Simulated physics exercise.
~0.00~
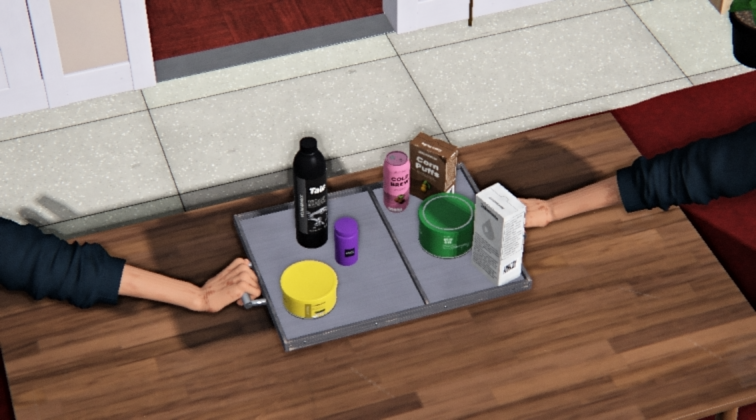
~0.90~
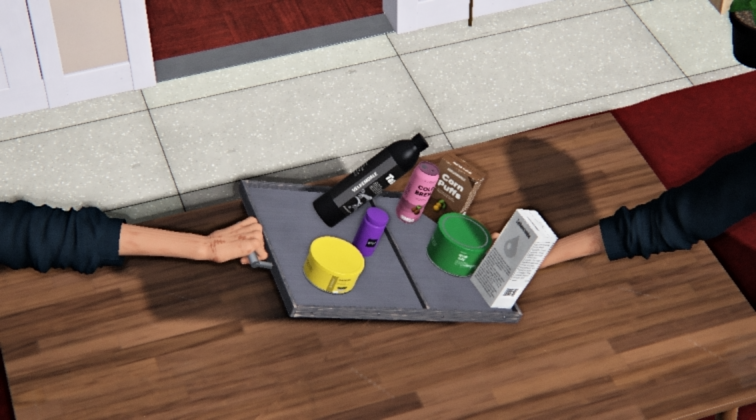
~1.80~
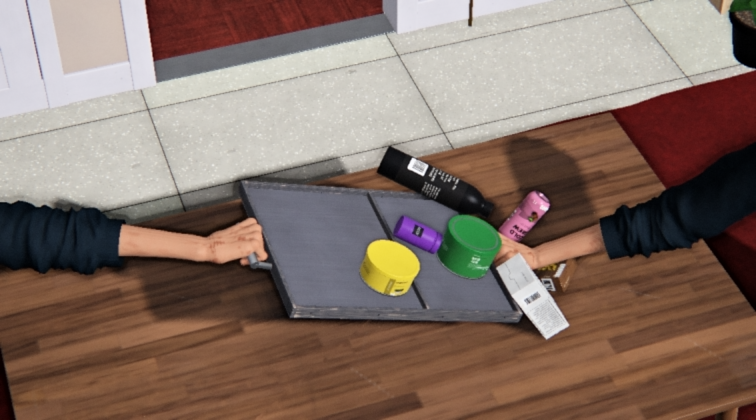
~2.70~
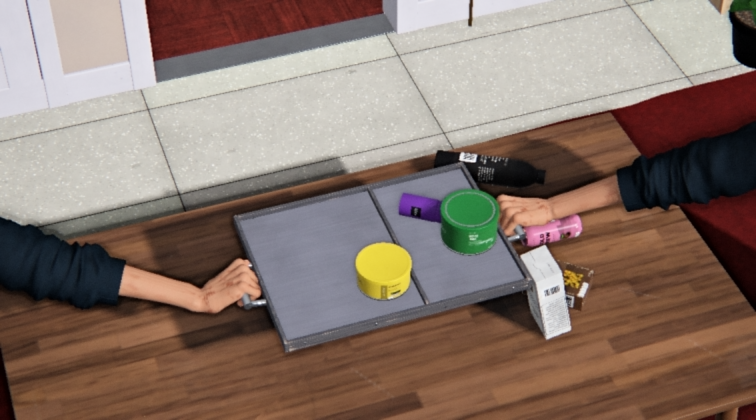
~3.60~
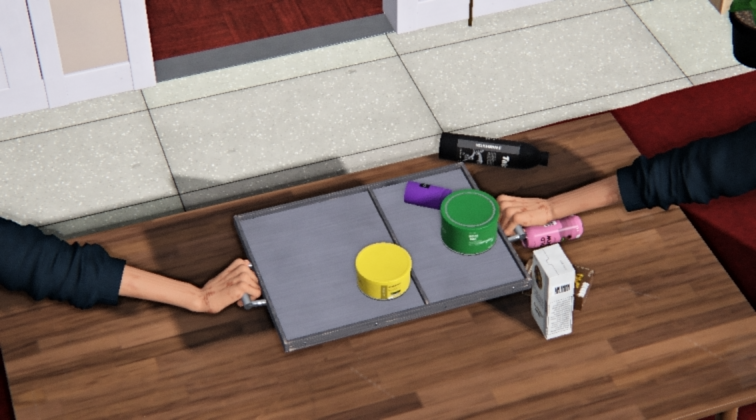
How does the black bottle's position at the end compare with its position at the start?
At the start the black bottle stands upright on the tray. At the end it lies on its side on the table, off the tray.
